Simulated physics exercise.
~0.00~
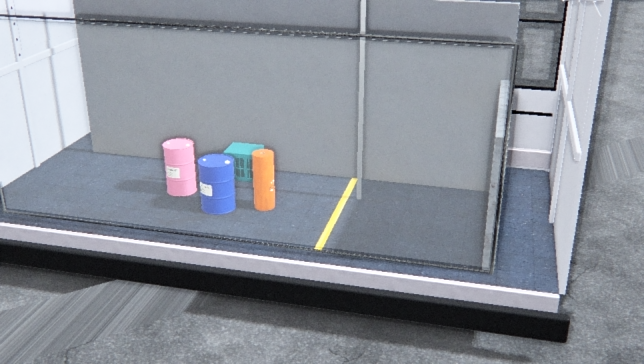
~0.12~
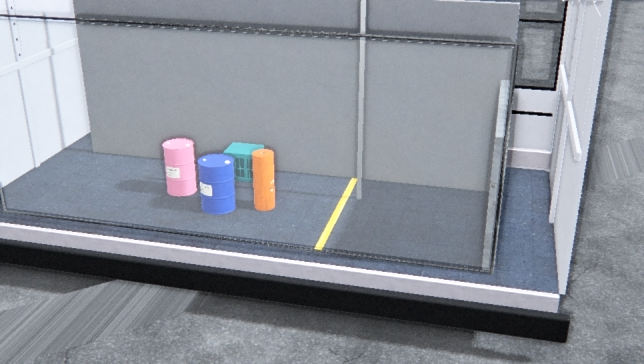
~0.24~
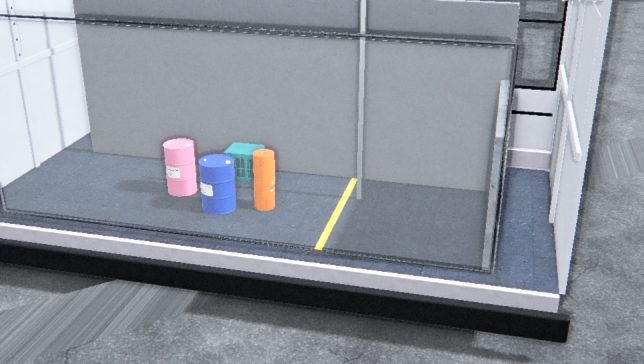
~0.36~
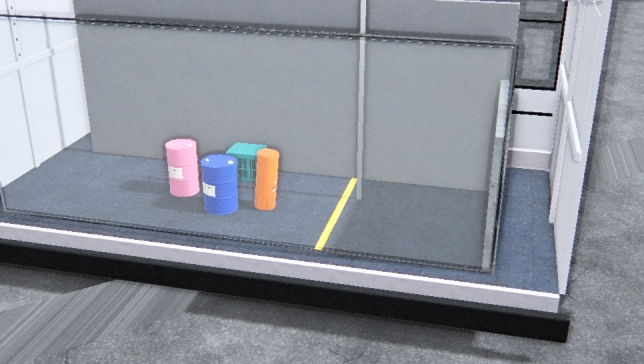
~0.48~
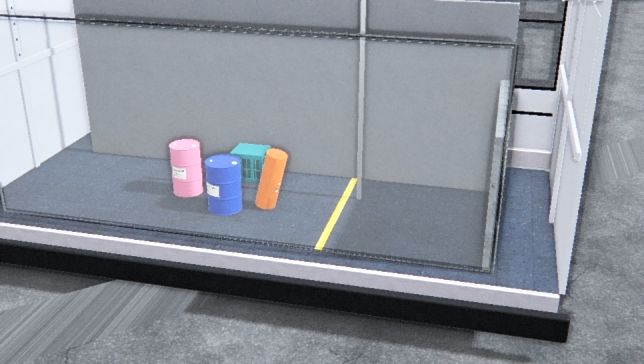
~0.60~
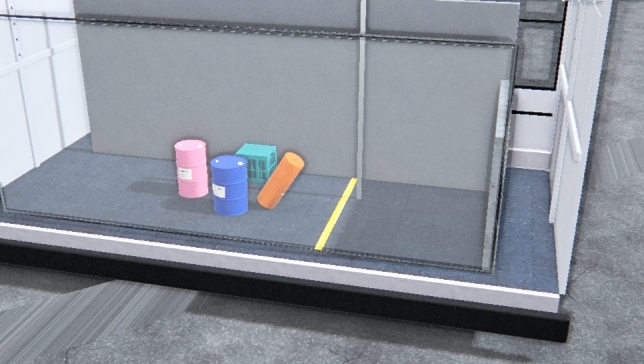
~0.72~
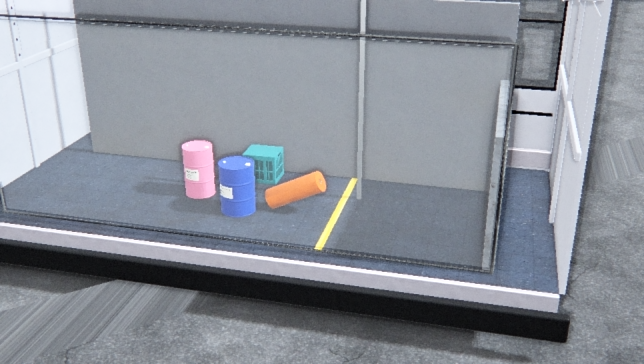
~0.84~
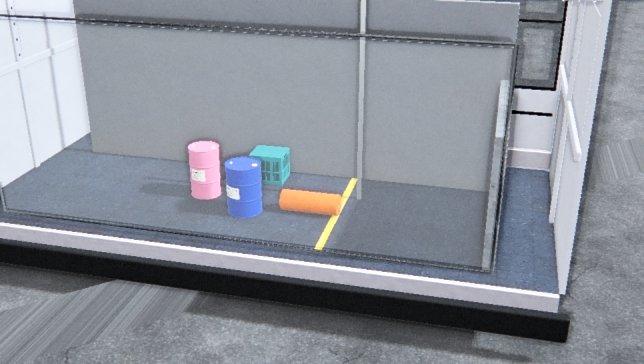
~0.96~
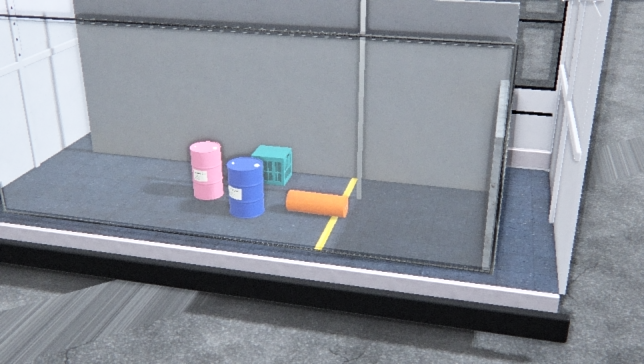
The footage shows a pink drum, a blue drum, a teal crate and an upright orange roll on a walled bay's floor. All shift slightly right as the roll leans and topples rightward, ending on its side with its middle short of the yellow line, while both drums remain upright.
